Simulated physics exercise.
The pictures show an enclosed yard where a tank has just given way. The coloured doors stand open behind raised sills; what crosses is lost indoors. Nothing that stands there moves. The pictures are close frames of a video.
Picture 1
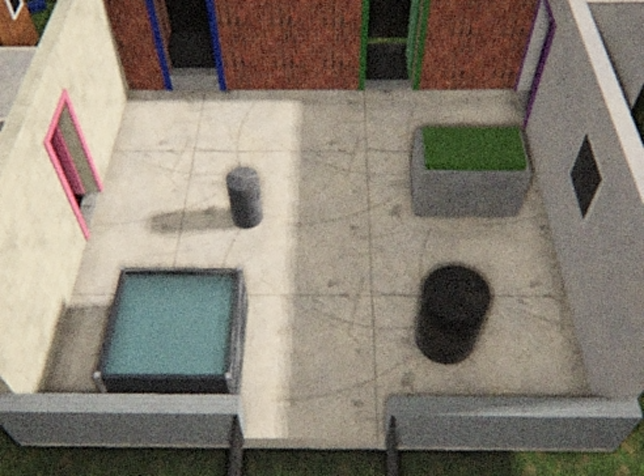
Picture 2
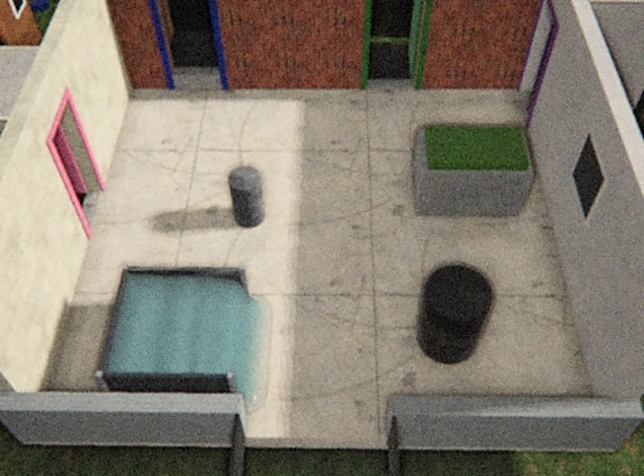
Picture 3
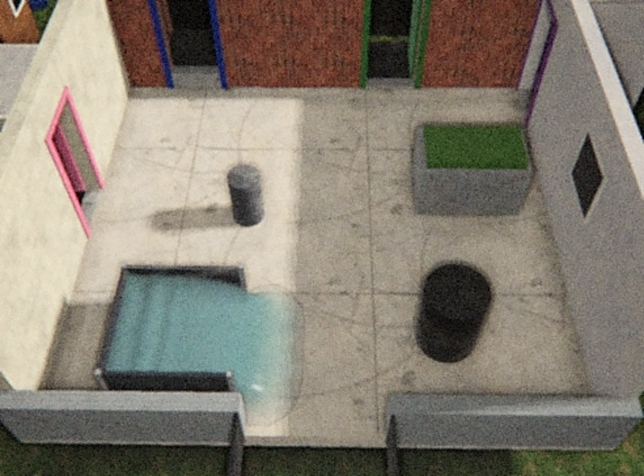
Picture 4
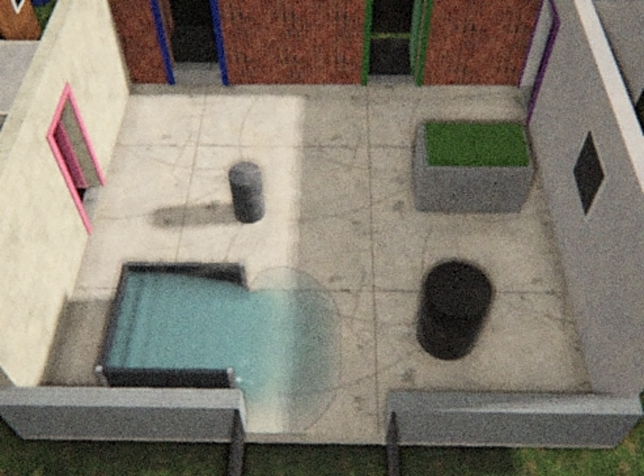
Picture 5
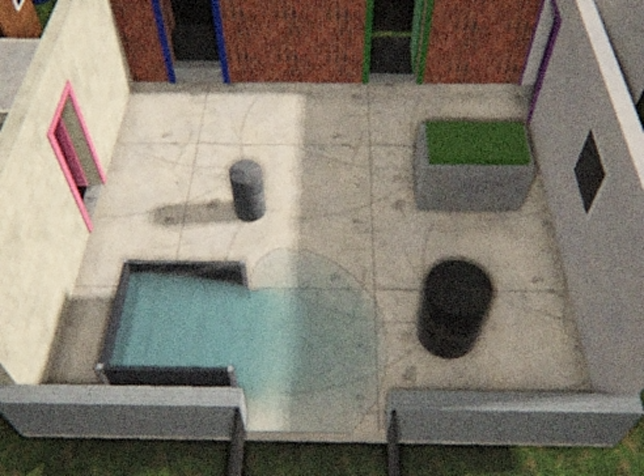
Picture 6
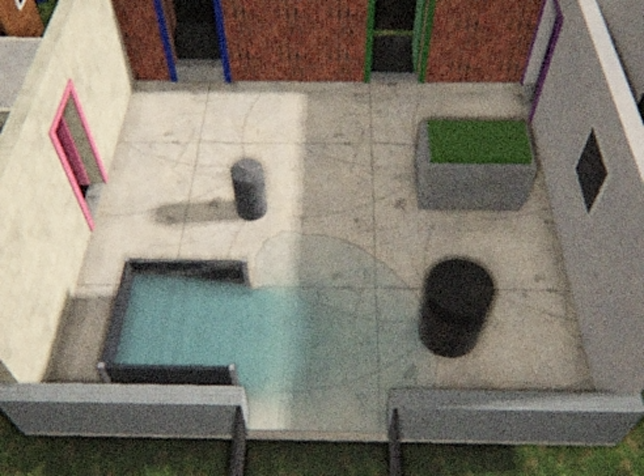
The clip shows a walled yard with a teal water tank at lower left; its right side opens and water pours out, spreading rightward across the paved floor in a widening sheet toward a dark cylinder.
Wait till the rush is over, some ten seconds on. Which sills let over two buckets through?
The green door admits no more than that; the blue door admits no more than that; the purple door admits no more than that; the pink door admits no more than that.
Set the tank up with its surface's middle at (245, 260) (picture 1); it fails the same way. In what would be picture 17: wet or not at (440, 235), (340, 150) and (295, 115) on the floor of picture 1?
One after the other: Wet, dry, clear.
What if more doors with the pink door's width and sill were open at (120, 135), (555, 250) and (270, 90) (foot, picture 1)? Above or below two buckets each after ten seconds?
One after the other: Keeps below it, is over, stays under.
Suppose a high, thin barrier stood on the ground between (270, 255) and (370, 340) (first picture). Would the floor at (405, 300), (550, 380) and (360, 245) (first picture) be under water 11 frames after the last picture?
As listed: Awash, covered, not flooded.
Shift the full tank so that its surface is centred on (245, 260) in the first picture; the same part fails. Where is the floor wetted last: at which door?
That is the pink door.
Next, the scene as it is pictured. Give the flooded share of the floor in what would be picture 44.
Some 60 per cent.
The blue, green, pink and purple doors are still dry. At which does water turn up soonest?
The purple-painted one.
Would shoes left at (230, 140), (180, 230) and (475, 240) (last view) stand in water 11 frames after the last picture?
In that order: Clear, dry, under water.
A moment on, water covers 30 % of the floor; the green door not reached, the blue door not reached, the purple door not reached, the pink door not reached.
Next, water covers 35 % of the floor; the green door not reached, the blue door not reached, the purple door not reached, the pink door not reached.
Then, water covers 45 % of the floor; the green door not reached, the blue door not reached, the purple door wet at the sill, nothing in, the pink door not reached.
Later, water covers 60 % of the floor; the green door under two buckets in, the blue door not reached, the purple door under two buckets in, the pink door not reached.
In the end, water covers 90 % of the floor; the green door under two buckets in, the blue door wet at the sill, nothing in, the purple door under two buckets in, the pink door under two buckets in.
